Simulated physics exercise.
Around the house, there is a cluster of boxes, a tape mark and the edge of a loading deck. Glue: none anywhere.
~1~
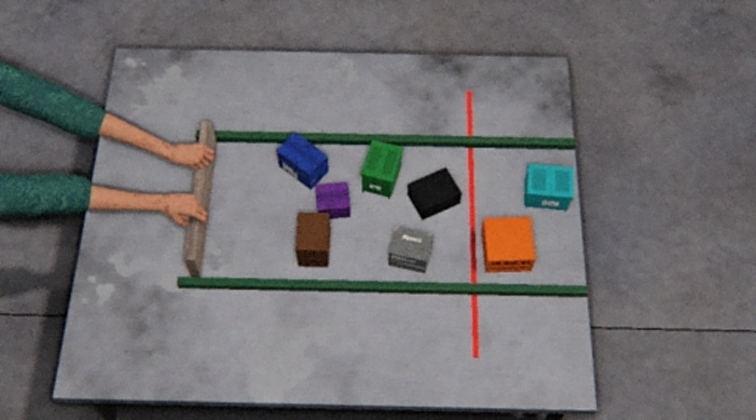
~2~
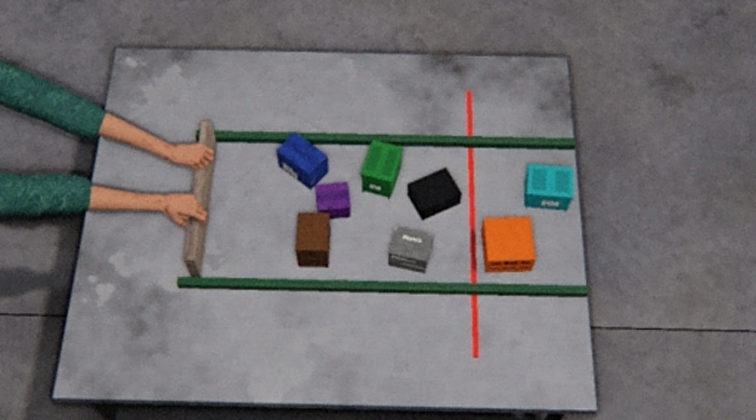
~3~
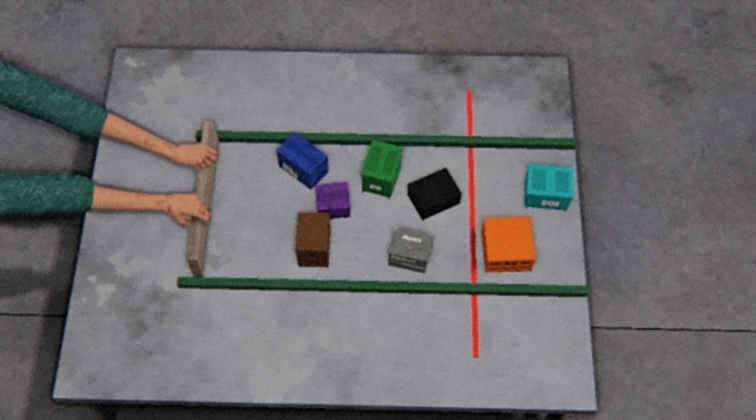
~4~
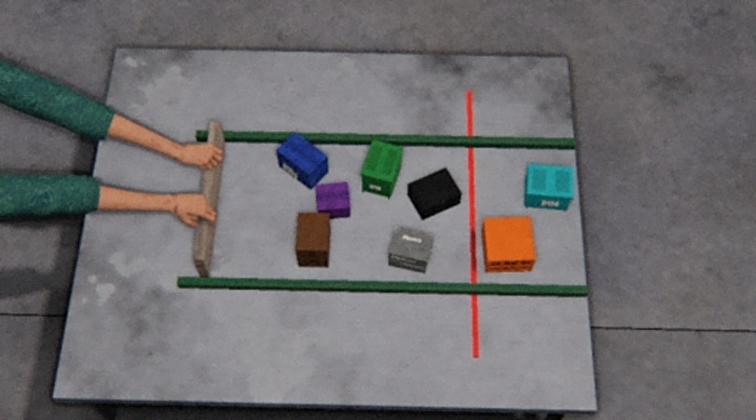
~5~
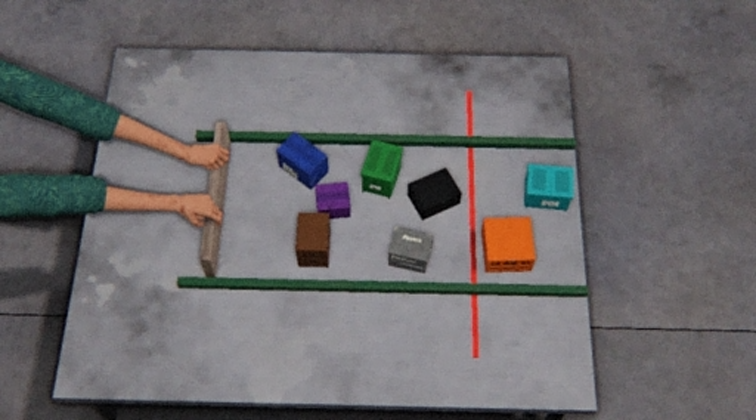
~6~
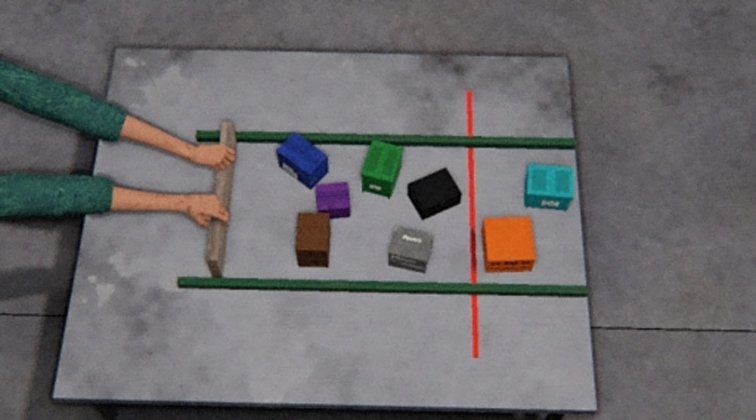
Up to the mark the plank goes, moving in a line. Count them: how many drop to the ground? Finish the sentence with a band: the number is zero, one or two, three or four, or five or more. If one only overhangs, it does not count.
The number is zero.
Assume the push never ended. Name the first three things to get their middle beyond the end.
In order: The turquoise tote, the orange crate, the black crate.
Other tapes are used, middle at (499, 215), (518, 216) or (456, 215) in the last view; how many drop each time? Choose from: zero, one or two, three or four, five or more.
In order: Either one or two, then one or two, then none.
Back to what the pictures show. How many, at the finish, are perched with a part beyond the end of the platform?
The count is 2.
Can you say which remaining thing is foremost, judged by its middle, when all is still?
Nearest at the end: The turquoise tote.
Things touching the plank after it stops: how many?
The answer is 3.
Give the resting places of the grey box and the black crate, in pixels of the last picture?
Grey box at (525, 256), black crate at (535, 220).
Soon after, none off yet; turquoise tote at rest near (548, 188); orange crate at rest near (508, 245); black crate at rest near (434, 194).
At rest, the number that fall off is zero.
